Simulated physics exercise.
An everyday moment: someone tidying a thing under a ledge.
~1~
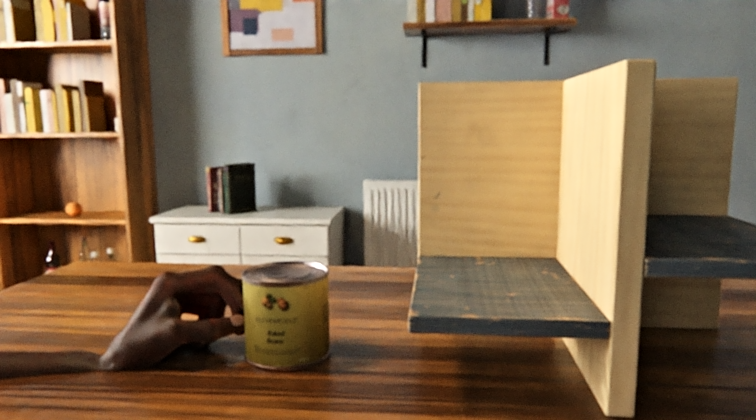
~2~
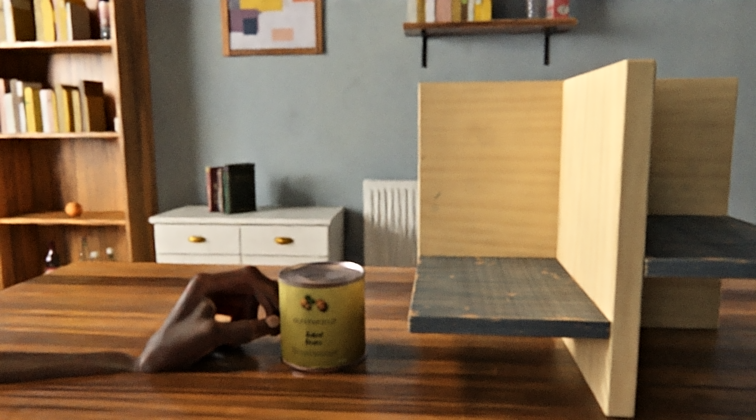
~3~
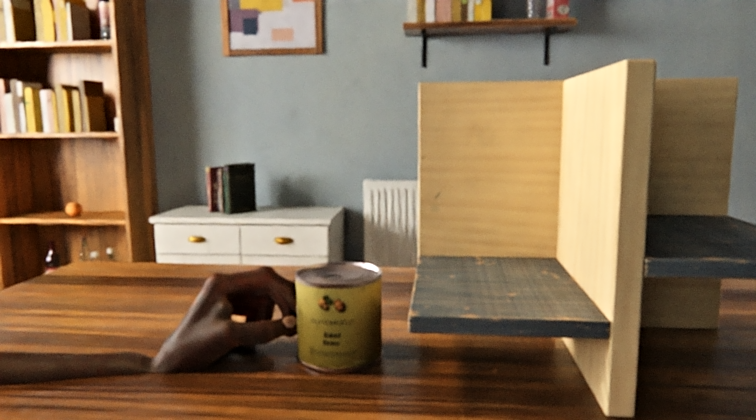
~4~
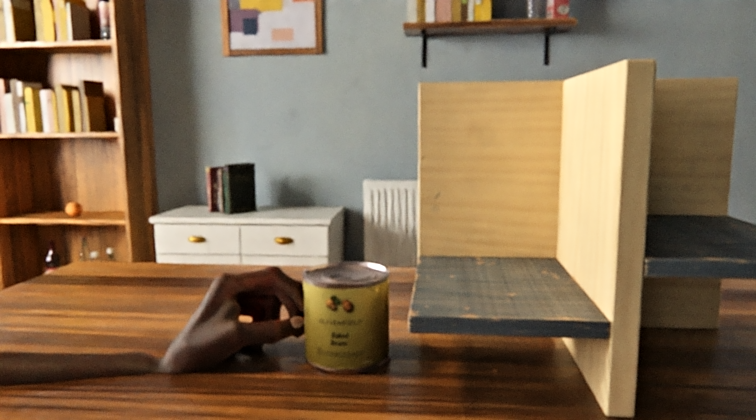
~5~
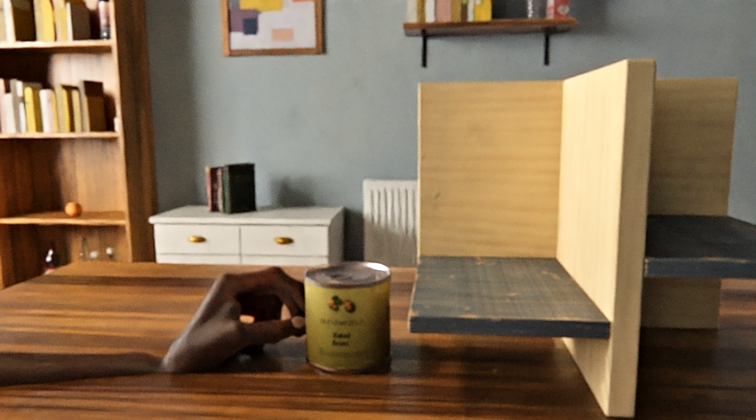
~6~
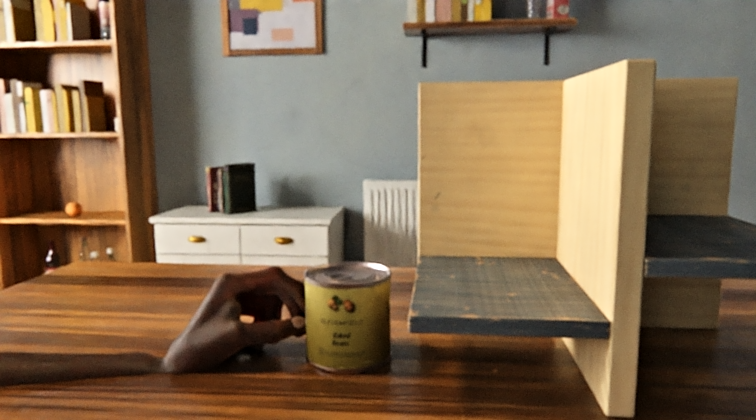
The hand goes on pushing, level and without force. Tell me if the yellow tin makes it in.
Here the yellow tin is too tall.
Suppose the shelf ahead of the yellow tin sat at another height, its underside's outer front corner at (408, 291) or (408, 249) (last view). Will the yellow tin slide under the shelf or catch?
In turn it goes under; gets in.
Then, 0.70 s after the last picture, yellow tin sliding up to the opening near (371, 315).
At rest, the yellow tin stops at the shelf, near (371, 315).
